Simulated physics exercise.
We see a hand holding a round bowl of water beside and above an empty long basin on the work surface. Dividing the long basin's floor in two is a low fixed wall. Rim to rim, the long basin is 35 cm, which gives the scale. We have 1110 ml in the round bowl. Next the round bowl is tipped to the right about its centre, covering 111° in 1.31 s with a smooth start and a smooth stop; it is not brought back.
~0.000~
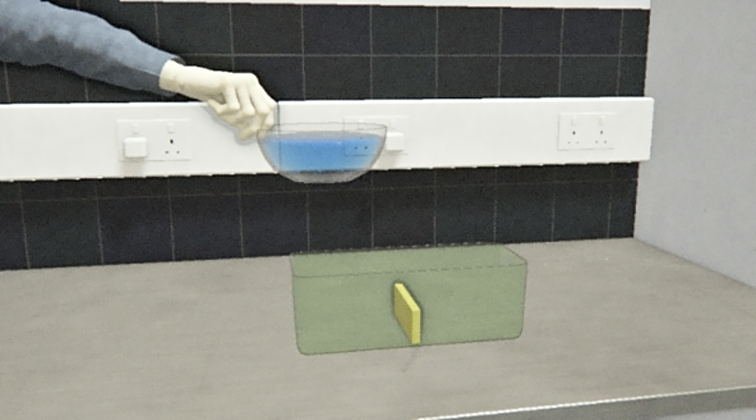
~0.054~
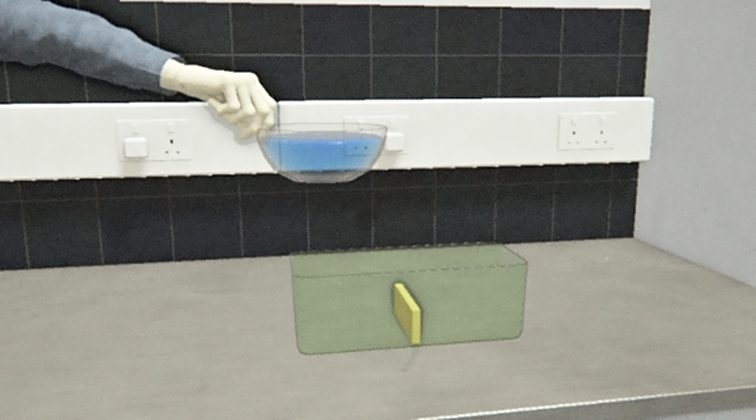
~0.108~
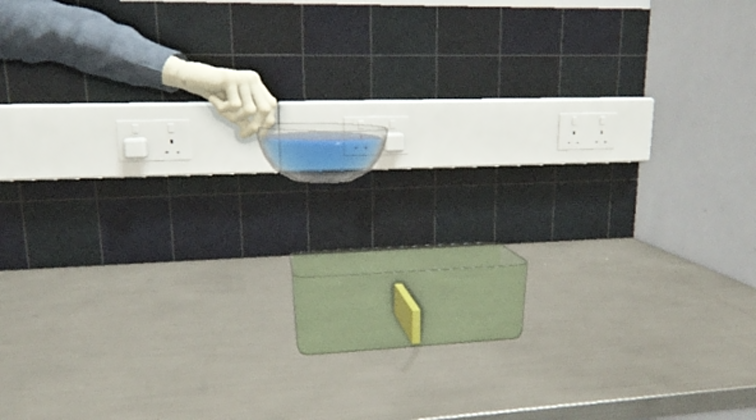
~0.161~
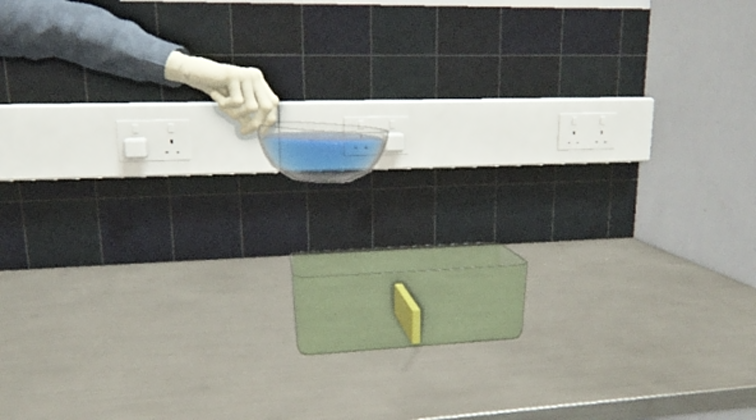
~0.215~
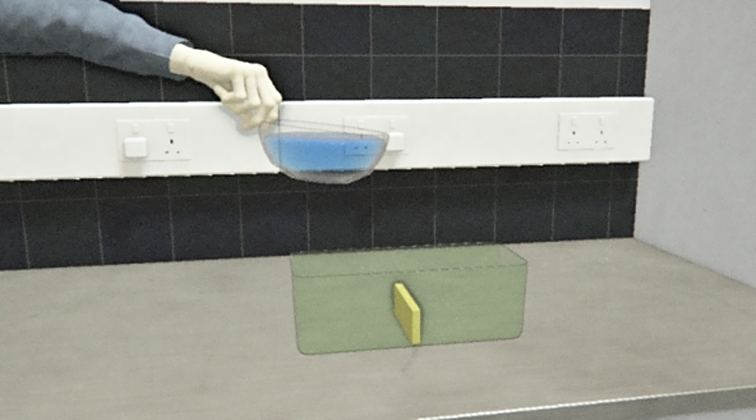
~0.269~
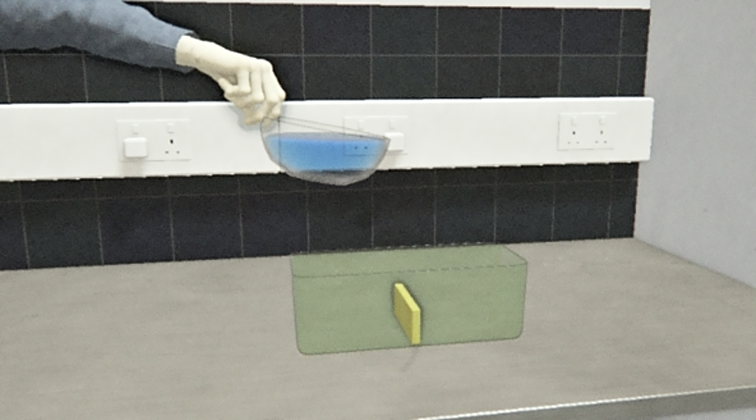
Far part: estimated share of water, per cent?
70 per cent.
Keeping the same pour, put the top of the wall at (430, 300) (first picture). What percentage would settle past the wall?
Estimate: About 50 percent.
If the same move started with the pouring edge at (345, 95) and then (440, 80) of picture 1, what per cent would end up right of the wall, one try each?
The first try gives around 45 percent, the second around 70 percent.
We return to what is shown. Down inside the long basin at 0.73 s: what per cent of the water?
Roughly 22 percent of it.
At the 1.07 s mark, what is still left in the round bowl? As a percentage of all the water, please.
About 0 % is still there.
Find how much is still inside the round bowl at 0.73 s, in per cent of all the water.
Remaining: Near 36 % of the total.
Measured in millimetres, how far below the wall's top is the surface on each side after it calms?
Left about 42 mm, right about 16 mm.
After 0.73 s the tilt is 66° and 35 per cent is still to pour, 1 is left of the wall and 20 right of it.
After 1.07 s the tilt is 102° and 0 per cent is still to pour, 18 is left of the wall and 71 right of it.
After 1.42 s the tilt is 111° and 0 per cent is still to pour, 23 is left of the wall and 71 right of it.
After 1.81 s the tilt is 111° and 0 per cent is still to pour, 23 is left of the wall and 70 right of it.
In the end 23 per cent lies left of the wall, 70 right of it and 7 outside.
